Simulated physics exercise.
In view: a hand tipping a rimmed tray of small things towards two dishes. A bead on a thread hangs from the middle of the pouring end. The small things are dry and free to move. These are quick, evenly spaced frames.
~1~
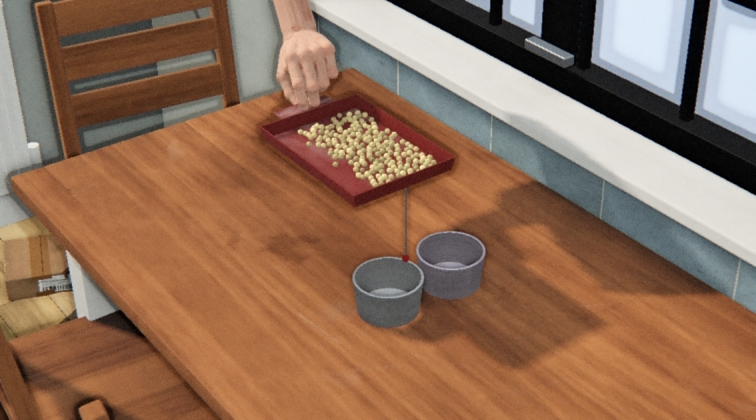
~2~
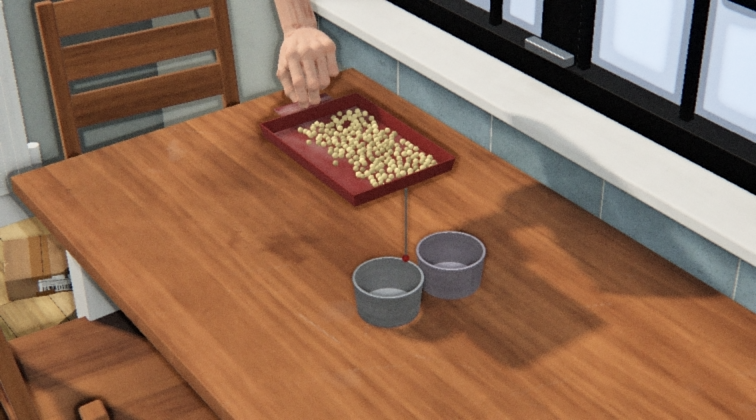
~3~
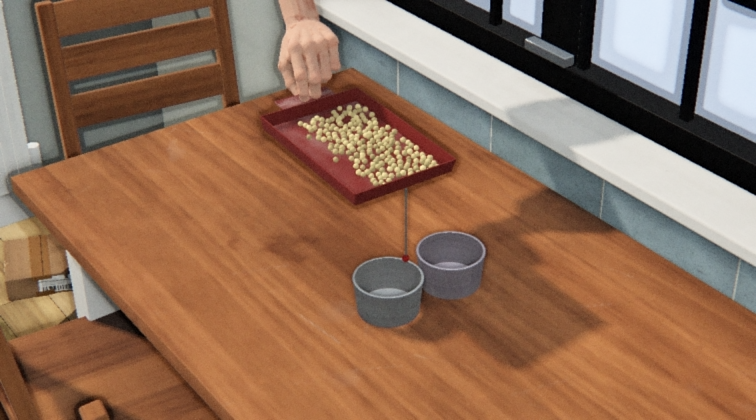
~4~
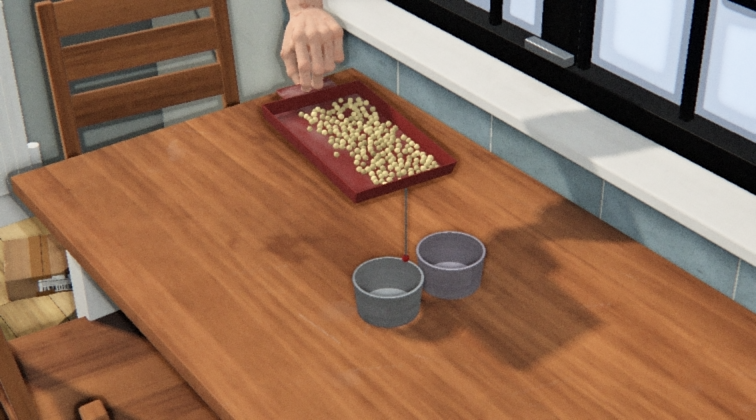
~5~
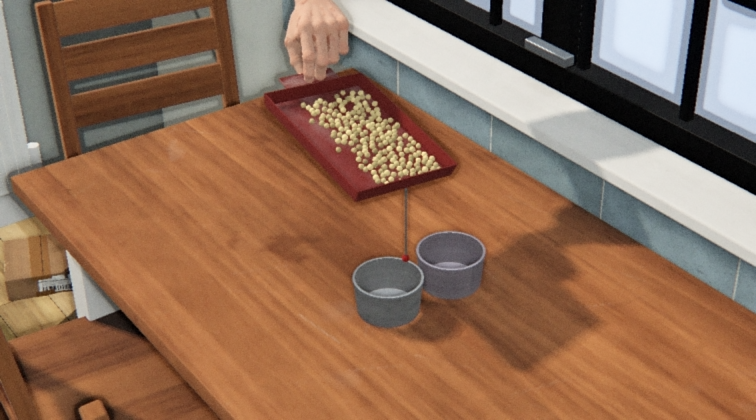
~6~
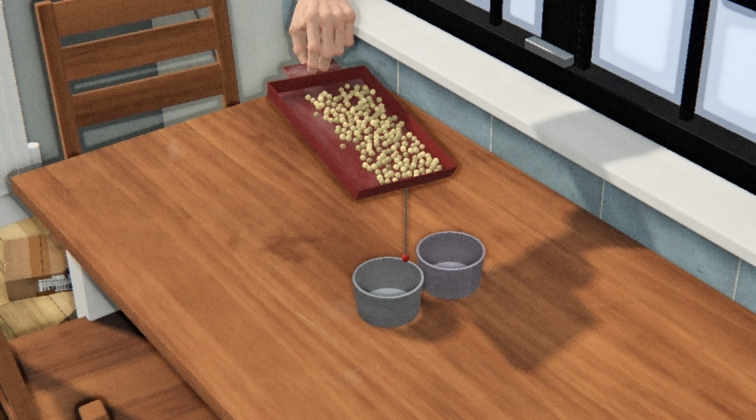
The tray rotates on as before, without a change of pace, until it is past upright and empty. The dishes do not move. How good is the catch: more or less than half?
Together they catch the larger part.
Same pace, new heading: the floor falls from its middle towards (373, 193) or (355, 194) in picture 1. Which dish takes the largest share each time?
The first try: The left-hand dish. The second: Left.
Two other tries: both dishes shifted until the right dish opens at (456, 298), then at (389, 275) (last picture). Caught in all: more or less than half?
First less than half, then under half.
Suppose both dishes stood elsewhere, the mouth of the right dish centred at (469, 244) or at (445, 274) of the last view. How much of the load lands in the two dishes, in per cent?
Near 80 % and 30 %.
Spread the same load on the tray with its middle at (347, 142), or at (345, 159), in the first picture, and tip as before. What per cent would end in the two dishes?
Near 90 % and 80 %.
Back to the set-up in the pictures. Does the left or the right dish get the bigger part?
That is the right-hand dish.
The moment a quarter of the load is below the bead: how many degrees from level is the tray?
At some 90 degrees.
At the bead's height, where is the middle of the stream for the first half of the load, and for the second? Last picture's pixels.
Early half (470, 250), late half (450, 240).
Soon after the last picture, tray tipped steeply; nearly all on the tray; a stray few in the air.
A little later, tray tipped right over; about a quarter on the tray; about half in the right dish; a small part outside both; about a quarter in the air.
Later still, tray tipped past a quarter turn; most in the right dish; a small part outside both.
At rest, tray tipped past a quarter turn; none in the left dish; most in the right dish; a small part outside both.
